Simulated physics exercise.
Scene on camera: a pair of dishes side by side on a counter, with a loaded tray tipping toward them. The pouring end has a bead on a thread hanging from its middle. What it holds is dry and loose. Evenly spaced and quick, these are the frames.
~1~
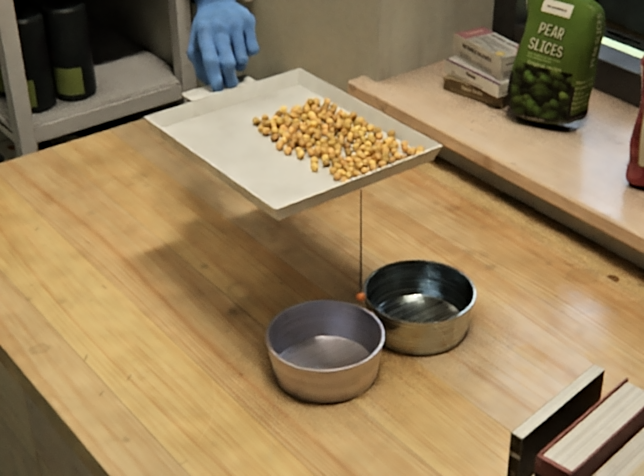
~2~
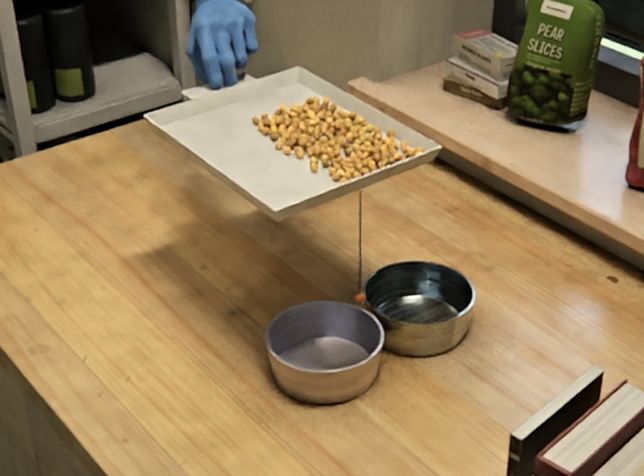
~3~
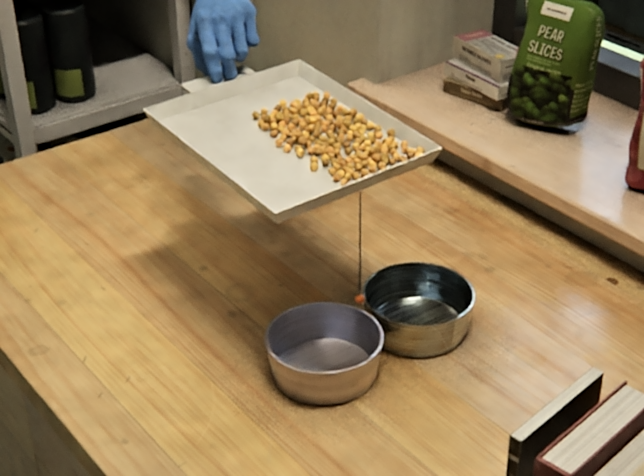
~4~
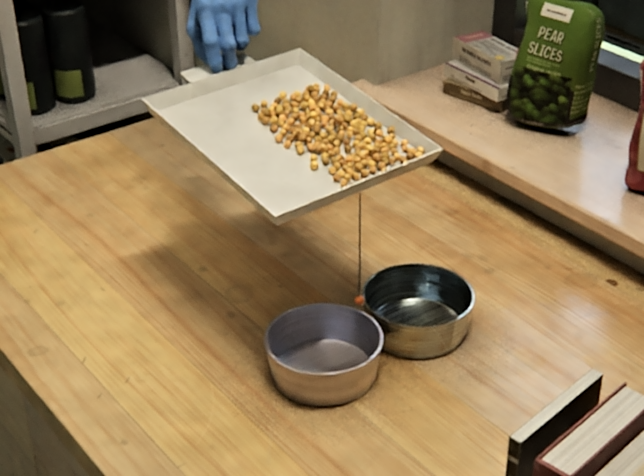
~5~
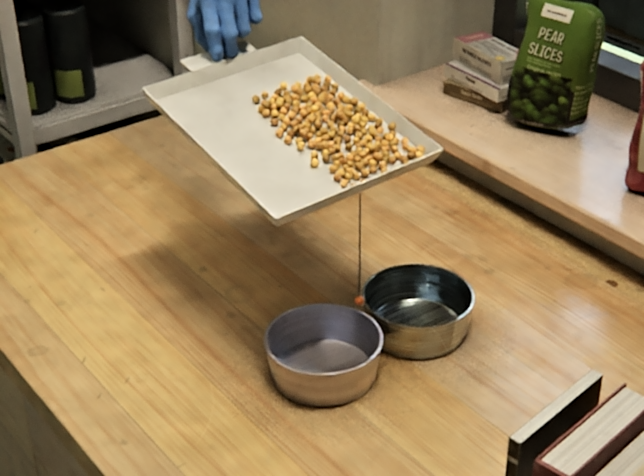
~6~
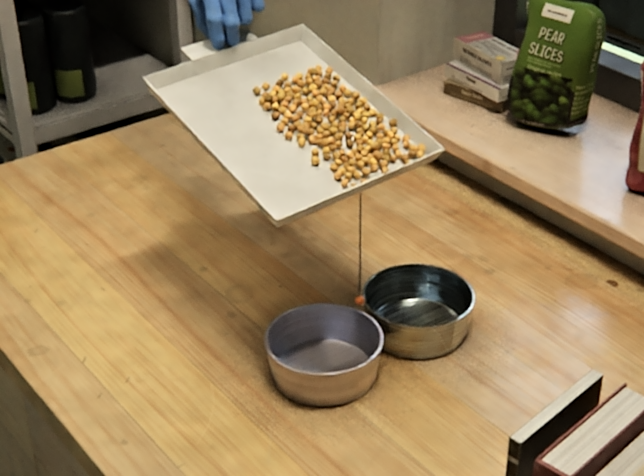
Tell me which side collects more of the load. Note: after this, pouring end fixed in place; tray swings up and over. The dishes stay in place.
The left one.
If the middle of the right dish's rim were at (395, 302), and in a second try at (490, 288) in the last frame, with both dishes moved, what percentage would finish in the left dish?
In order, 40 % and 50 %.
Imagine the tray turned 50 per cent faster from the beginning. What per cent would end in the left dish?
Something like 60 percent, give or take.
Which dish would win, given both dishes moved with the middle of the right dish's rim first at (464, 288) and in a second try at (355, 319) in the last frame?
At the first place the dish on the left, at the second the dish on the right.
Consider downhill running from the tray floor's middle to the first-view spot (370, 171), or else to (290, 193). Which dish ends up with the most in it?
Results - the dish on the right side first, the dish on the left side second.
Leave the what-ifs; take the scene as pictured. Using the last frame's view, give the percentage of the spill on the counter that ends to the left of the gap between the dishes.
I make it about 10 percent or so.
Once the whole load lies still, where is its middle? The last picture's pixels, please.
Centre at rest: Close to (359, 381).
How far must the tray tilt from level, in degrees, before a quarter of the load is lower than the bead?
I'd put it at about 105 degrees.
Soon, tray tipped steeply; all on the tray.
A while on, tray tipped right over; nearly all on the tray; a stray few outside both; a stray few in the air.
Towards the end, tray tipped past a quarter turn; about half in the left dish; a small part in the right dish; about half outside both.
Finally, tray tipped past a quarter turn; about half in the left dish; a small part in the right dish; about half outside both.
